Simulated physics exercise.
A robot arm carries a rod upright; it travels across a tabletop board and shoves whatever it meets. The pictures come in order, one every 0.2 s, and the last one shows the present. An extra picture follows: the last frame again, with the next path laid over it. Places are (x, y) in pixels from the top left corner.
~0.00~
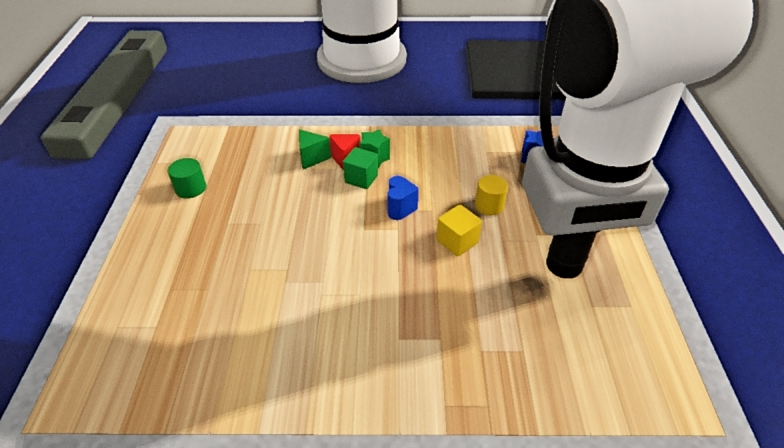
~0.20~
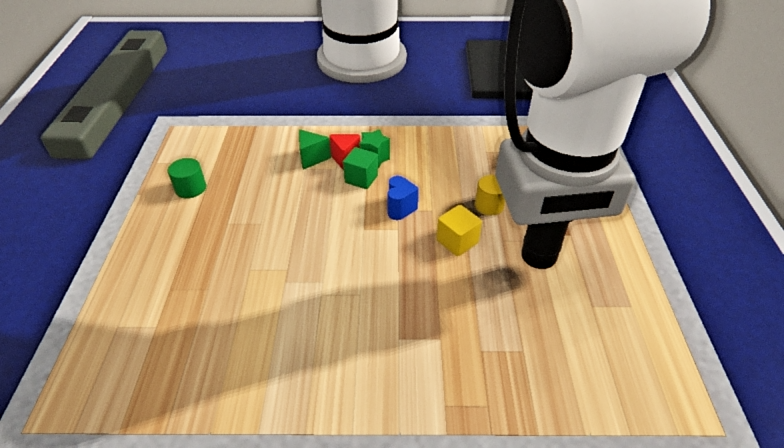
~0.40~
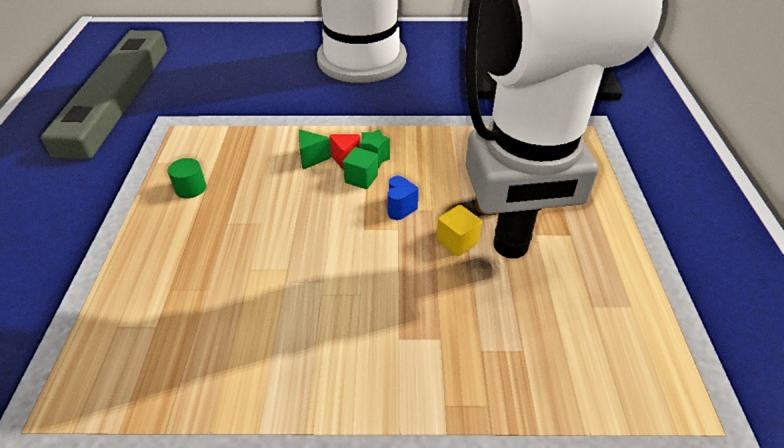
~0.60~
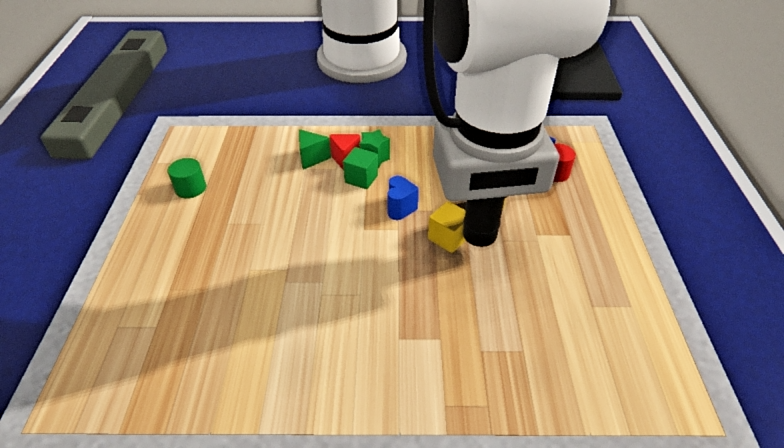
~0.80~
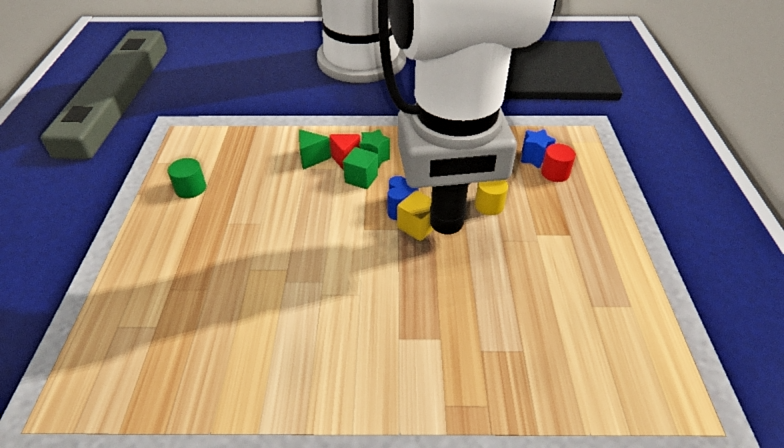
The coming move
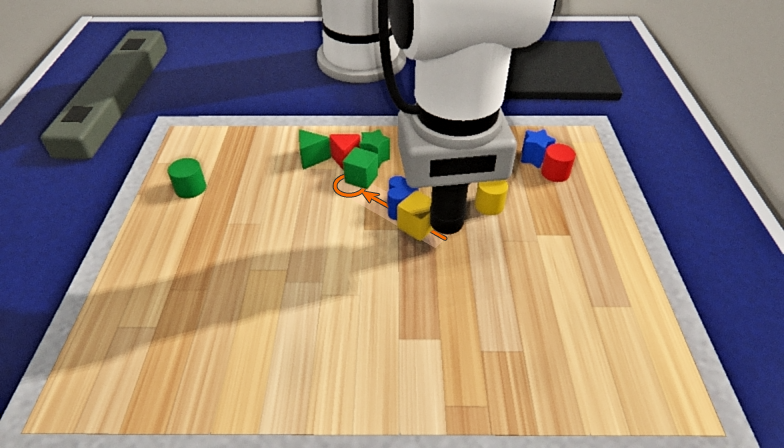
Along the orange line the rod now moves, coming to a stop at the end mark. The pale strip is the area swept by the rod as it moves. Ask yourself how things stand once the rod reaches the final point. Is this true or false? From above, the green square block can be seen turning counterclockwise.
False
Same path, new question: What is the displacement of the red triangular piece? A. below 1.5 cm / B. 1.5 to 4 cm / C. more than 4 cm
I choose B.
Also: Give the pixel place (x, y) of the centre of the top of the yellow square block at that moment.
I predict (321, 157).
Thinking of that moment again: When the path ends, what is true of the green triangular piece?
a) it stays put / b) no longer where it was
b - no longer where it was.
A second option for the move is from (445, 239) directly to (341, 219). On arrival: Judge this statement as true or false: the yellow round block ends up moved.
My answer: False.
Path on the board, from (445, 239) to (350, 185).
On the path given first. One third of the way, rod (411, 204); green square block (352, 153), turned 15° clockwise; blue heart block (370, 169); yellow square block (385, 185).
Two thirds of the way, rod (379, 186); green triangular piece (303, 135), turned 40° anticlockwise; red triangular piece (337, 124), turned 55° clockwise; green square block (329, 138), turned 60° clockwise; blue heart block (336, 156), turned 10° anticlockwise; yellow square block (353, 169).
At the end, rod (349, 170); green triangular piece (295, 132); red triangular piece (337, 123), turned 60° clockwise; green square block (327, 136), turned 70° clockwise; blue heart block (298, 149), turned 30° anticlockwise; yellow square block (321, 157), turned 25° anticlockwise.
